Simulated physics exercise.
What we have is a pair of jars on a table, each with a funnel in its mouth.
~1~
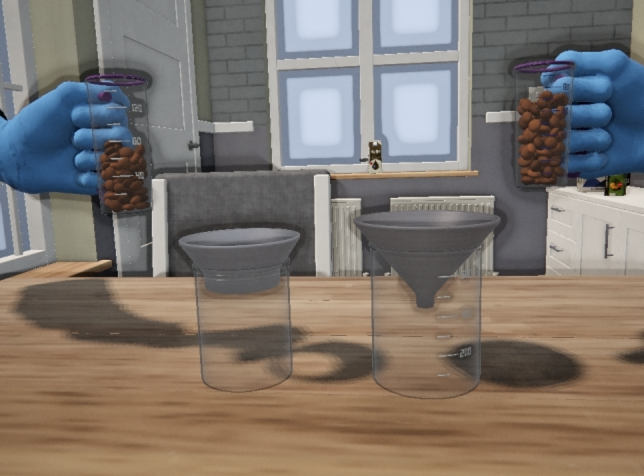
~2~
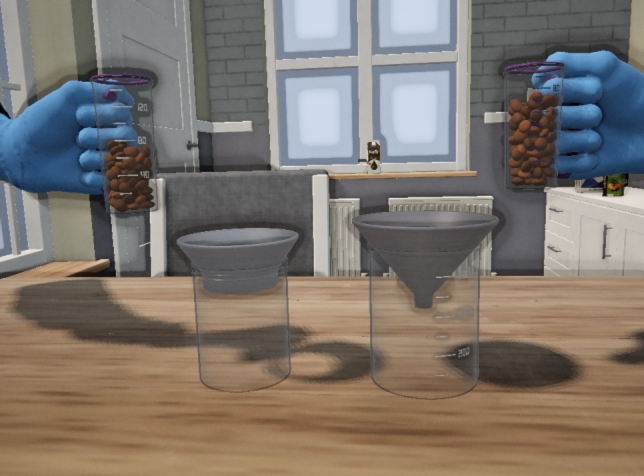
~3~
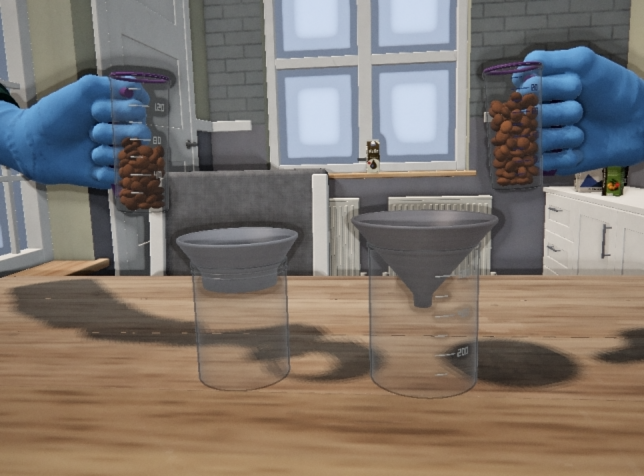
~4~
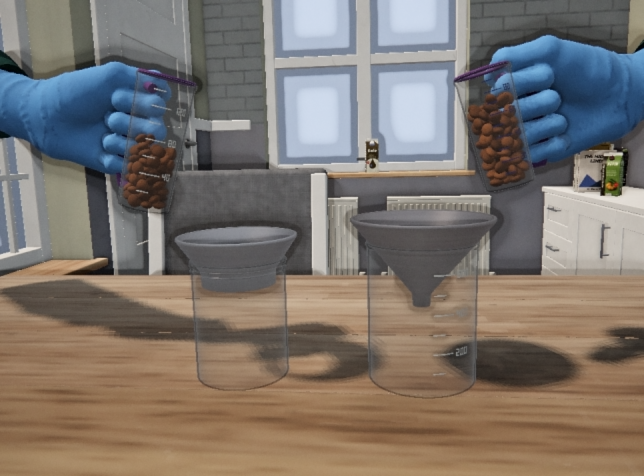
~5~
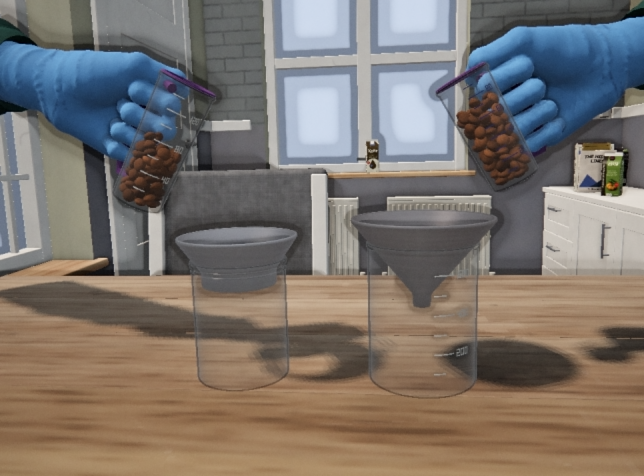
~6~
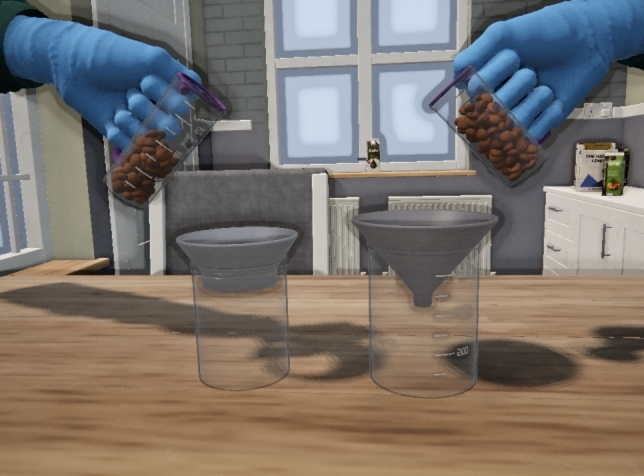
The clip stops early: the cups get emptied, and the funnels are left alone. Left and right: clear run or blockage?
In the end the left one runs clear, and the right one gets blocked.
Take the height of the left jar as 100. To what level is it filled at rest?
About 15 per cent.
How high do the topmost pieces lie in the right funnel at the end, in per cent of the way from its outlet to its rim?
About 75 per cent.
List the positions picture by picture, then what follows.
The first picture shows left funnel at (241, 247), outlet at (243, 285), about 7 pieces wide; left cup at (122, 147), holding bits of dog kibble; right funnel at (425, 229), outlet at (425, 306), about one piece wide; right cup at (542, 128), holding bits of dog kibble.
The second picture shows left cup at (127, 146), upright; right cup at (532, 128), upright.
The third picture shows left cup at (142, 145), tipped 4°; right cup at (514, 128), tipped 4°.
The fourth picture shows left cup at (155, 143), tipped 15°; right cup at (496, 129), tipped 15°.
The fifth picture shows left cup at (162, 144), tipped 29°; right cup at (488, 129), tipped 29°.
The sixth picture shows left funnel at (239, 246), outlet at (240, 283); left cup at (163, 144), tipped 42°; right funnel at (423, 228), outlet at (423, 305); right cup at (489, 129), tipped 42°.
Then, 0.37 s past the last view, left, all still in the cup; right, all still in the cup.
Then, 0.69 s past the last view, left, all still in the cup; right, nearly all still in the cup, a stray few in or over the funnel.
Then, 0.96 s past the last view, left, about a third still in the cup, about a third in or over the funnel, about a quarter down in the jar; right, about a quarter still in the cup, about two thirds in or over the funnel, a stray few down in the jar.
Finally, left, all down in the jar; right, nearly all stuck in the funnel, a stray few down in the jar.
